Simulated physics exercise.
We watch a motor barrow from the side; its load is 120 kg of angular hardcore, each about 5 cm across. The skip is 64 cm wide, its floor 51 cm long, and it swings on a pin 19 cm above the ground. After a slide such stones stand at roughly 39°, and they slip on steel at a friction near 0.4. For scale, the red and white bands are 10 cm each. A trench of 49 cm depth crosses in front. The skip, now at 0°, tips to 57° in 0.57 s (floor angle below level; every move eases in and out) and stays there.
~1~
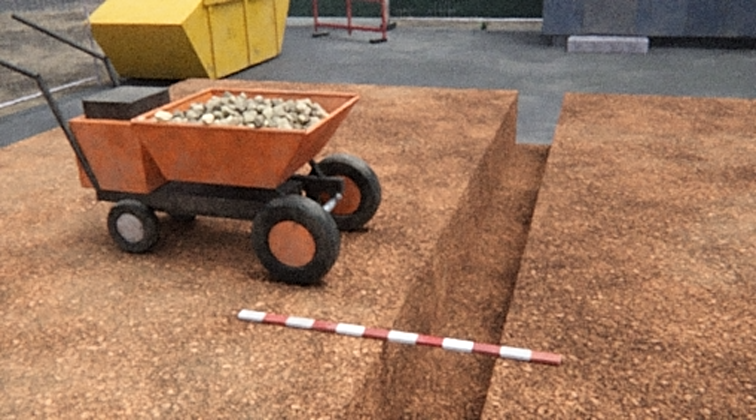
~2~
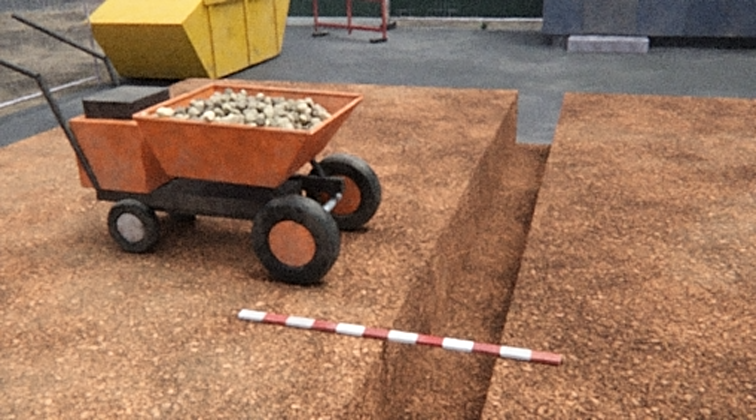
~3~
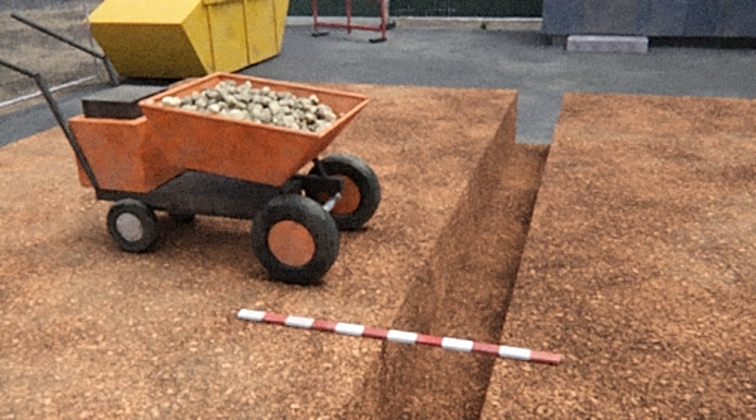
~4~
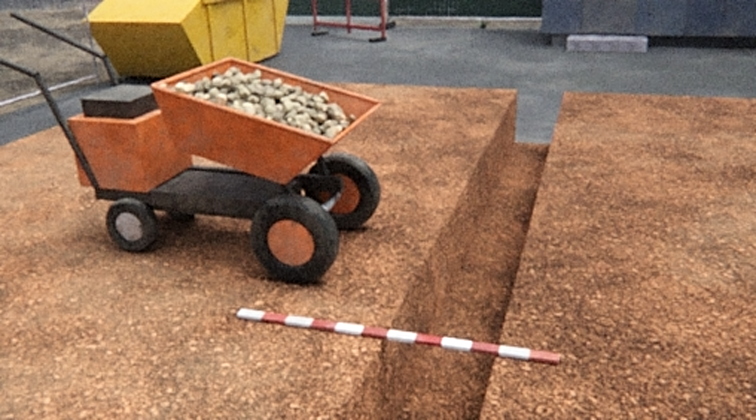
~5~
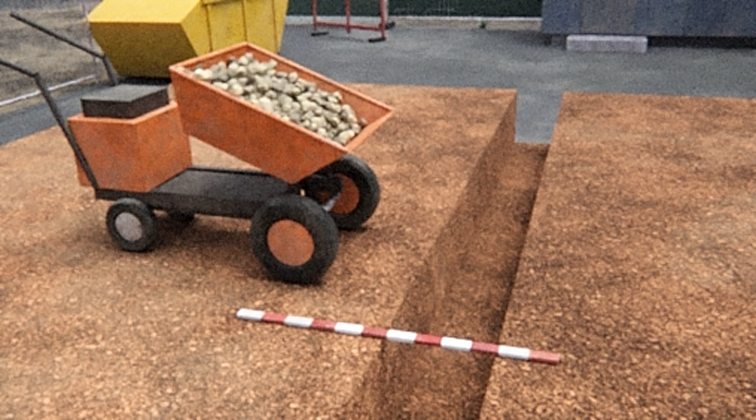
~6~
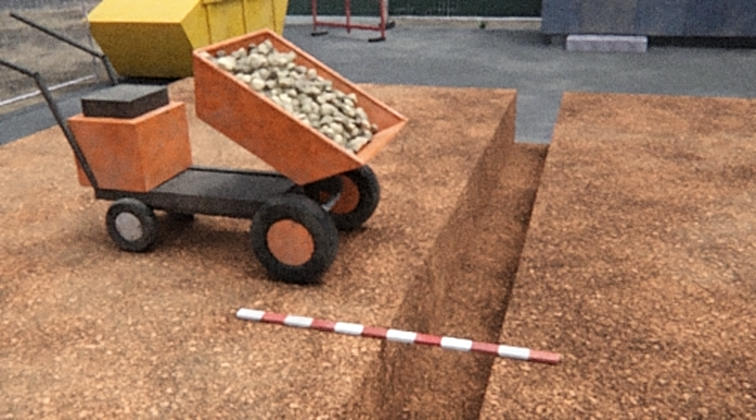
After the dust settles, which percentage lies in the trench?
Some 43 per cent of it.
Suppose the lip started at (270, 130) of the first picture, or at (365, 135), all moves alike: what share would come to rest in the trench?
Near 40 per cent from the first place, 15 from the second.
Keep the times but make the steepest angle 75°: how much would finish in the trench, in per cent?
It would be near 80 per cent.
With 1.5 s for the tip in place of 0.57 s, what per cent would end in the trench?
Then about 25 per cent.
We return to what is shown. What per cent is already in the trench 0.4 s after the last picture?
Some 10 per cent.
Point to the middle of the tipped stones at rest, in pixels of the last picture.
Near (486, 356).
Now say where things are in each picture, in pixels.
Lip at (306, 133), floor tilted 0°, highest stones at (242, 103), in the first frame.
Lip at (310, 133), floor tilted 2°, highest stones at (236, 100), in the second frame.
Lip at (319, 136), floor tilted 7°, highest stones at (227, 91), in the third frame.
The skip is at 13°, its lip at (332, 142); the top of the load is at (227, 80), in the fourth frame.
The skip is at 22°, its lip at (347, 152); the top of the load is at (240, 65), in the fifth frame.
The skip is at 31°, its lip at (363, 164); the top of the load is at (257, 52), in the sixth frame.
Then, 0.1 s after the last picture the floor is at 48°, 100 % in the skip; the foremost stones are at (373, 167).
Then, 0.4 s after the last picture the floor is at 57°, 91 % in the skip, 1 % short of the trench, 8 % in the trench; the foremost stones are at (464, 226).
Then, 0.7 s after the last picture the floor is at 57°, 56 % in the skip, 37 % in the trench, 6 % past the trench; the foremost stones are at (586, 283).
Then, 2.7 s after the last picture the floor is at 57°, 51 % in the skip, 43 % in the trench, 6 % past the trench; the foremost stones are at (664, 271).
